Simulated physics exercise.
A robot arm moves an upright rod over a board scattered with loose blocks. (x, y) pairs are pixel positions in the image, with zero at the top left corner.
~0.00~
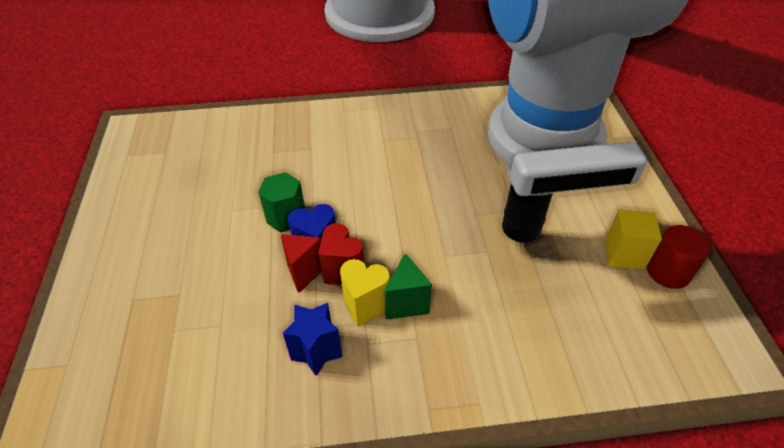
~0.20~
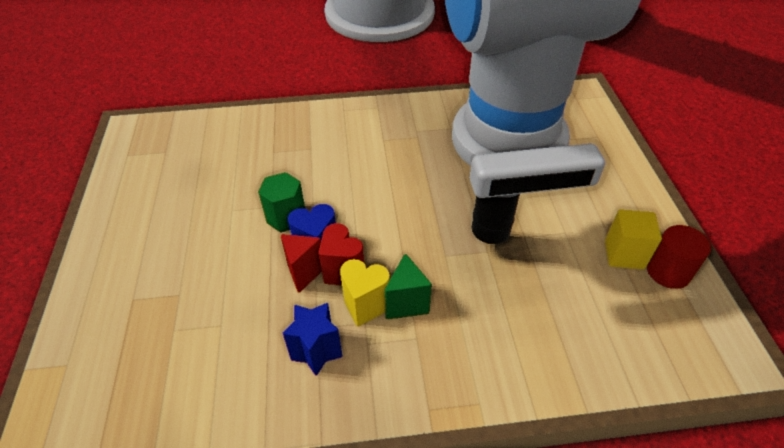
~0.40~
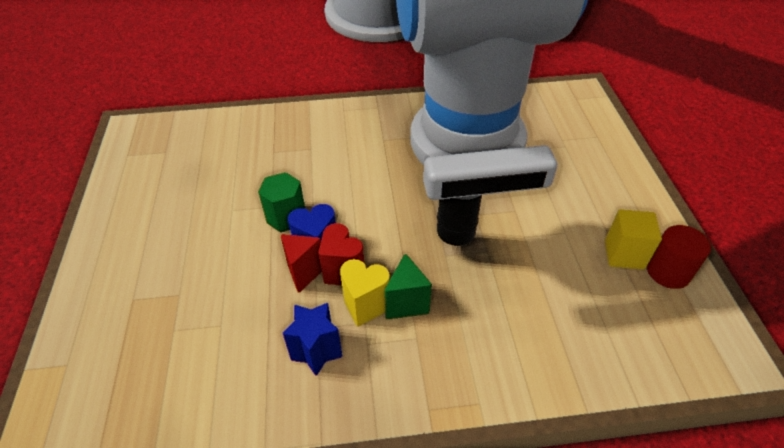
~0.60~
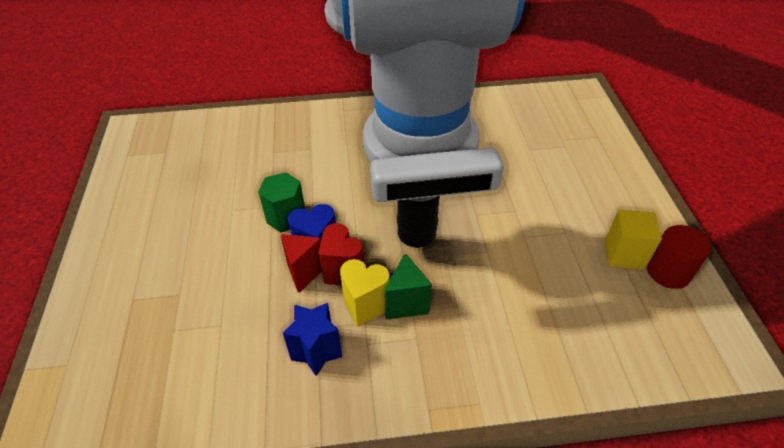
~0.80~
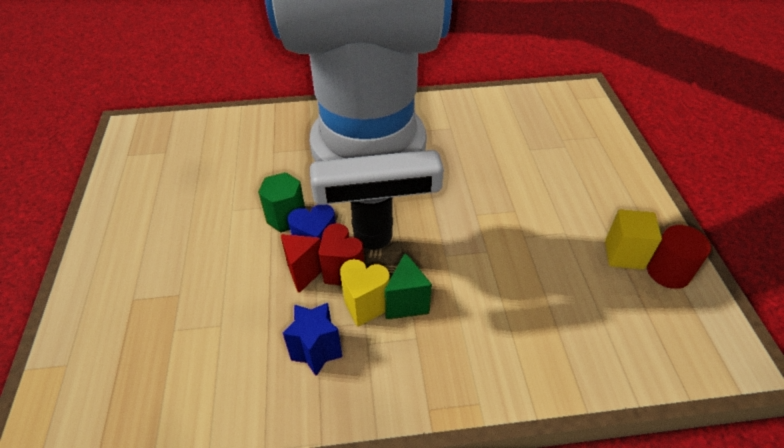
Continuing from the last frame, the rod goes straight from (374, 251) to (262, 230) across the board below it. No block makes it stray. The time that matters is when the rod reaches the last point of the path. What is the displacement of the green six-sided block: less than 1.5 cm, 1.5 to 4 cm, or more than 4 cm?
That block covers between 1.5 and 4 cm.
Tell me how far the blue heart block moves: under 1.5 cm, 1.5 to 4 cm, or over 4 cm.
The blue heart block moves over 4 cm.
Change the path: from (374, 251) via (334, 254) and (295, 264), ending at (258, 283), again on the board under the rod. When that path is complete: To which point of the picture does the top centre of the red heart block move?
Its top face will be centred at roughly (313, 257).
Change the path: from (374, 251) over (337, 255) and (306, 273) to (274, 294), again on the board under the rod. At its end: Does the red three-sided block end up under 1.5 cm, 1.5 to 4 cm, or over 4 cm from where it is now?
If I had to pick, the red three-sided block travels beyond 4 cm here.
The first path, step by step. One third of the way, rod at (334, 228); red three-sided block at (287, 249), turned 15° clockwise; blue heart block at (289, 218); red heart block at (330, 242), turned 40° anticlockwise.
Two thirds of the way, rod at (296, 221); green six-sided block at (272, 182); red three-sided block at (287, 249), turned 15° clockwise; blue heart block at (256, 221), turned 40° anticlockwise; red heart block at (330, 242), turned 40° anticlockwise.
At the end, rod at (258, 215); green six-sided block at (254, 172), turned 60° clockwise; red three-sided block at (287, 249), turned 15° clockwise; blue heart block at (231, 224), turned 95° anticlockwise; red heart block at (330, 242), turned 40° anticlockwise; green three-sided block not moved.
